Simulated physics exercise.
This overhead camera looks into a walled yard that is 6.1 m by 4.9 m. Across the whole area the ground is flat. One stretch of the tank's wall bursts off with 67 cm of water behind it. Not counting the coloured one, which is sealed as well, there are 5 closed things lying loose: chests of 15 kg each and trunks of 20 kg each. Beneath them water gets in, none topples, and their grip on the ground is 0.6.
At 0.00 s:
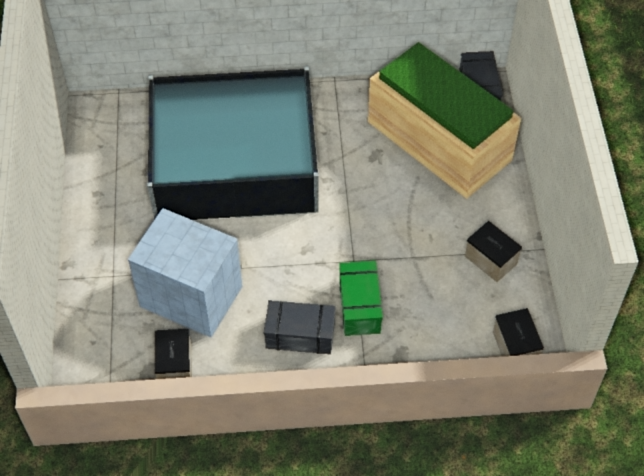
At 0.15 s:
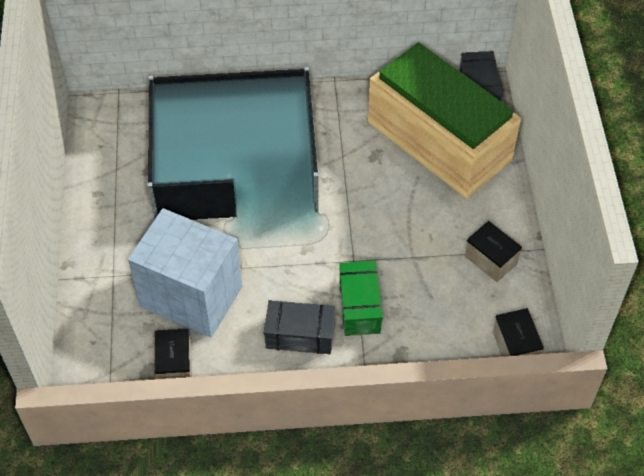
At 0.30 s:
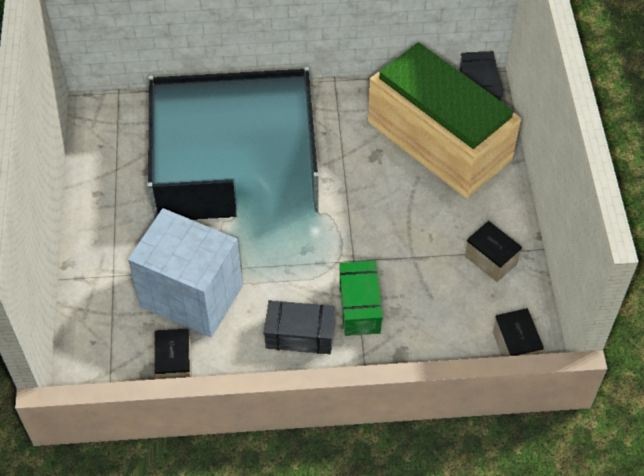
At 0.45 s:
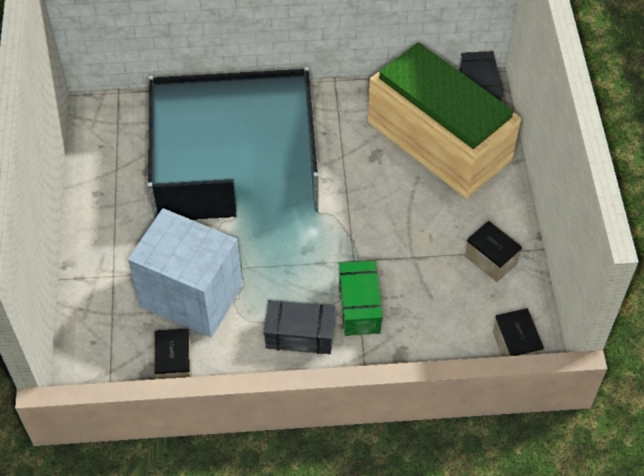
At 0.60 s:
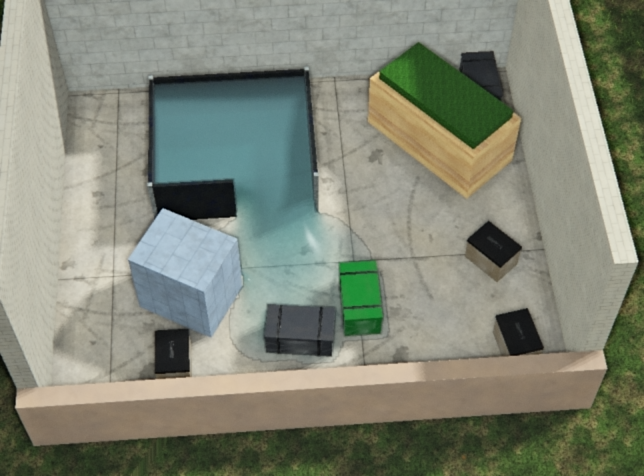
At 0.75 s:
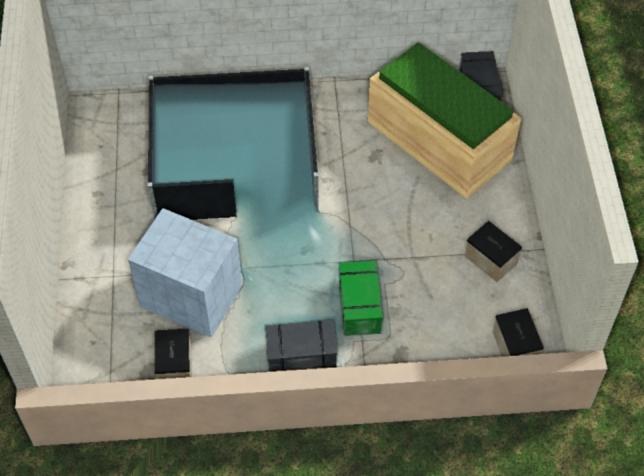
In a walled yard, water pours from a broken tank and pushes a grey trunk forward.
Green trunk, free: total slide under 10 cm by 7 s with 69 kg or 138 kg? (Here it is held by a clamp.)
The small load falls short; double manages.
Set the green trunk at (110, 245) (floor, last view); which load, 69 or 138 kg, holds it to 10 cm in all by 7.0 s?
Looks like the outcome is this: The lighter one does it.
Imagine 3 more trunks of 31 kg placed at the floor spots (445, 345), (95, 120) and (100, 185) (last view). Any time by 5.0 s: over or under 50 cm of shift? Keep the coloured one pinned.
First one went beyond, second stayed within, third stayed within.
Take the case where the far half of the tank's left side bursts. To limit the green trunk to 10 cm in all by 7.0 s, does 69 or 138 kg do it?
So the lighter pick works.
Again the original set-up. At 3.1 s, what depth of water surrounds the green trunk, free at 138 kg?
Close to 8 cm deep.
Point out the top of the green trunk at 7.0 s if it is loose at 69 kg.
Near (437, 309).
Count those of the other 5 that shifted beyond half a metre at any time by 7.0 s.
I make that 4.
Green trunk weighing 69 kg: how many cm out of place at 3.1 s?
Close to 80 centimetres.
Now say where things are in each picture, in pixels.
The first frame shows the green trunk at (361, 290) rests on the ground; 3.4 m2 under water; 0 of 6 have shifted.
The second frame shows the green trunk at (361, 290), on the bottom; 4.0 m2 under water; 0 of 6 have shifted.
The third frame shows the green trunk at (361, 290), on the bottom; 4.8 m2 under water; 0 of 6 have shifted.
The fourth frame shows the green trunk at (361, 290) rests on the ground; water covers 5.7 m2; 0 of 6 have shifted.
The fifth frame shows the green trunk at (361, 290), on the bottom; water covers 6.3 m2; 0 of 6 have shifted.
The sixth frame shows the green trunk at (361, 290), on the bottom; water covers 7.0 m2; 1 of 6 have shifted.
After 1.4 s the green trunk would be 20 cm from its start with 69 kg and 0 cm from its start with 138 kg; 13 cm of water round it then.
After 3.1 s the green trunk would be 85 cm from its start with 69 kg and 0 cm from its start with 138 kg; 8 cm of water round it then.
After 4.9 s the green trunk would be 94 cm from its start with 69 kg and 0 cm from its start with 138 kg; 6 cm of water round it then.
After 7.0 s the green trunk would be 94 cm from its start with 69 kg and 0 cm from its start with 138 kg; 9 cm of water round it then.
